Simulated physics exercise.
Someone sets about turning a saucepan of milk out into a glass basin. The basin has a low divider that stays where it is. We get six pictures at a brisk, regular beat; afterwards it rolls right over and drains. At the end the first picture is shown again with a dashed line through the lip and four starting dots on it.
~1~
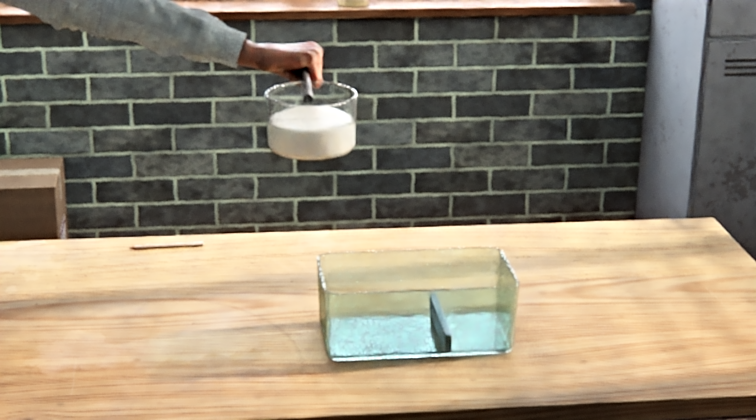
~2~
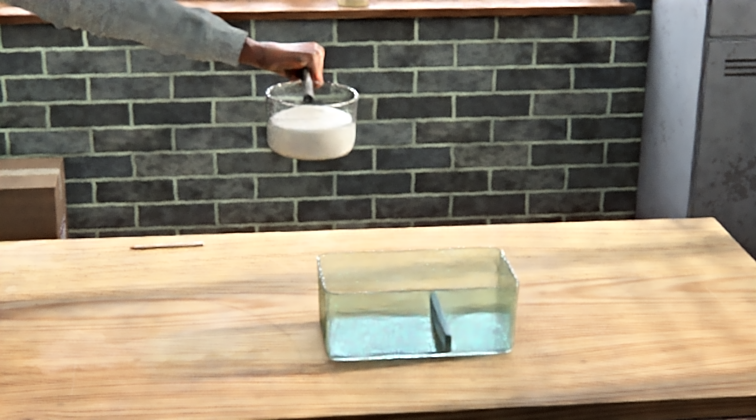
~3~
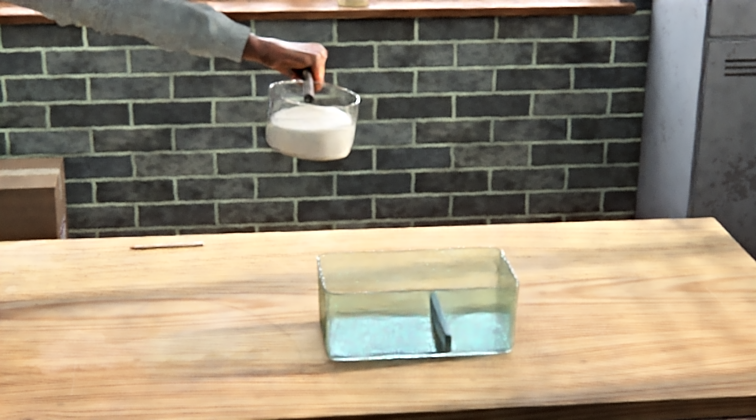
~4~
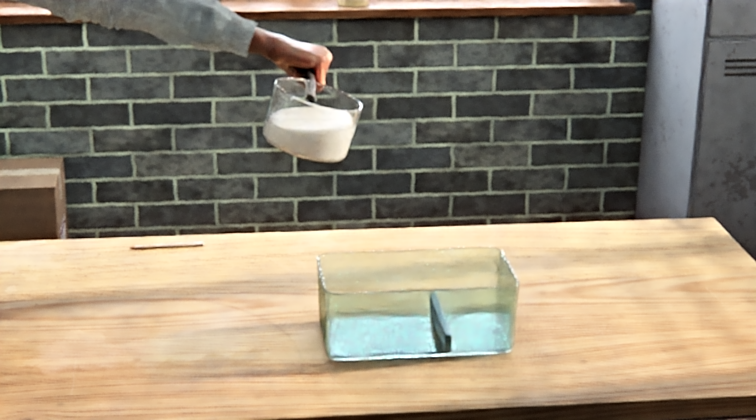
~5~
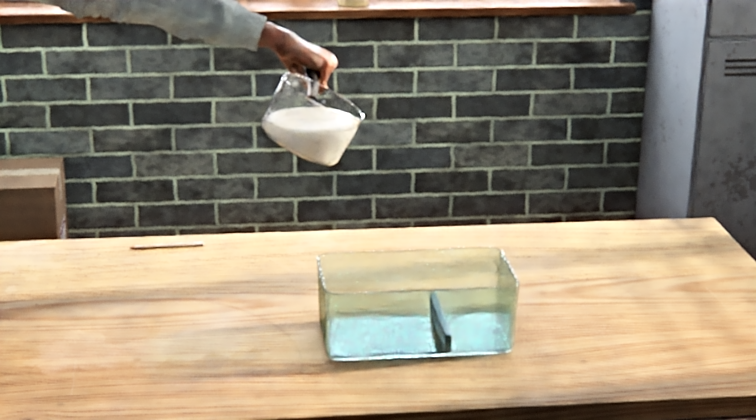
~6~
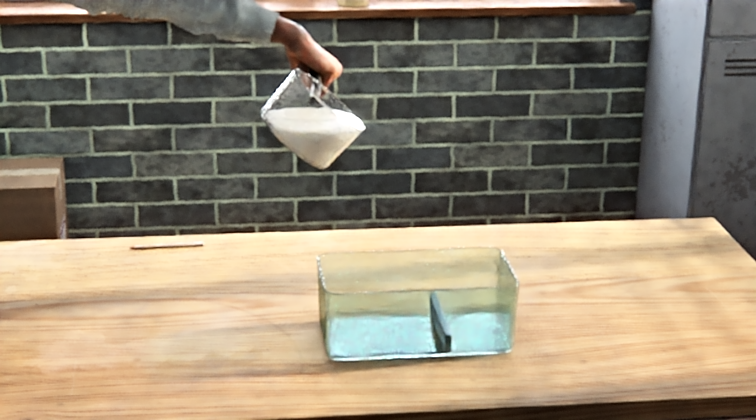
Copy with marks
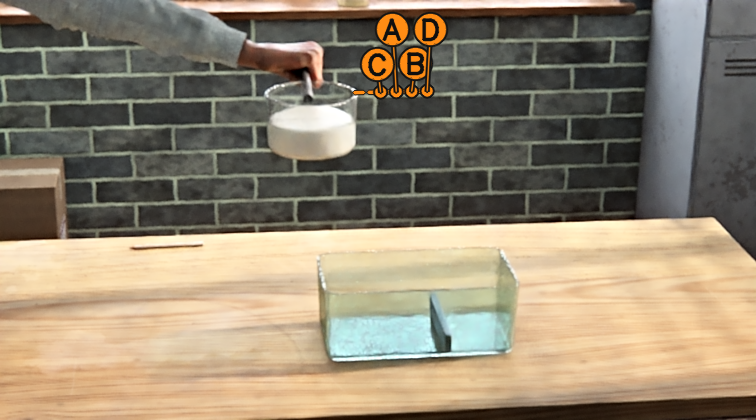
At first, a hand holds a clear glass saucepan of milk upright above a wooden table, where a rectangular glass basin with a low divider sits. The hand then tilts the pan steadily to the right, its lip lowering slightly, until the milk slants up to the rim while the basin stays still.
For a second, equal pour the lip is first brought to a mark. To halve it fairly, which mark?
A beats the others.
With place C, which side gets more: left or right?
More ends on the left.
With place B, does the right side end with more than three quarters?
No.
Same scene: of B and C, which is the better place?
B it is.
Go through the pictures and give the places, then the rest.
Upright, lip at (354, 92); basin from (326, 358) to (513, 349); top of the wall at (441, 314); nothing has left yet.
Upright, lip at (355, 94); nothing has left yet.
Tipped about 7°, lip at (357, 98); nothing has left yet.
Tipped about 16°, lip at (360, 105); nothing has left yet.
Tipped about 28°, lip at (362, 114); nothing has left yet.
Tipped about 41°, lip at (361, 126); milk is over the lip, down to (361, 126).
On the marked copy, A at (396, 91); B at (411, 91); C at (380, 92); D at (427, 91).
Choosing A, about 49 % ends left of the wall and 49 % right of it.
Choosing B, about 32 % ends left of the wall and 65 % right of it; 3 % is lost outside.
Choosing C, about 74 % ends left of the wall and 23 % right of it; 3 % is lost outside.
Choosing D, about 20 % ends left of the wall and 78 % right of it; 3 % is lost outside.
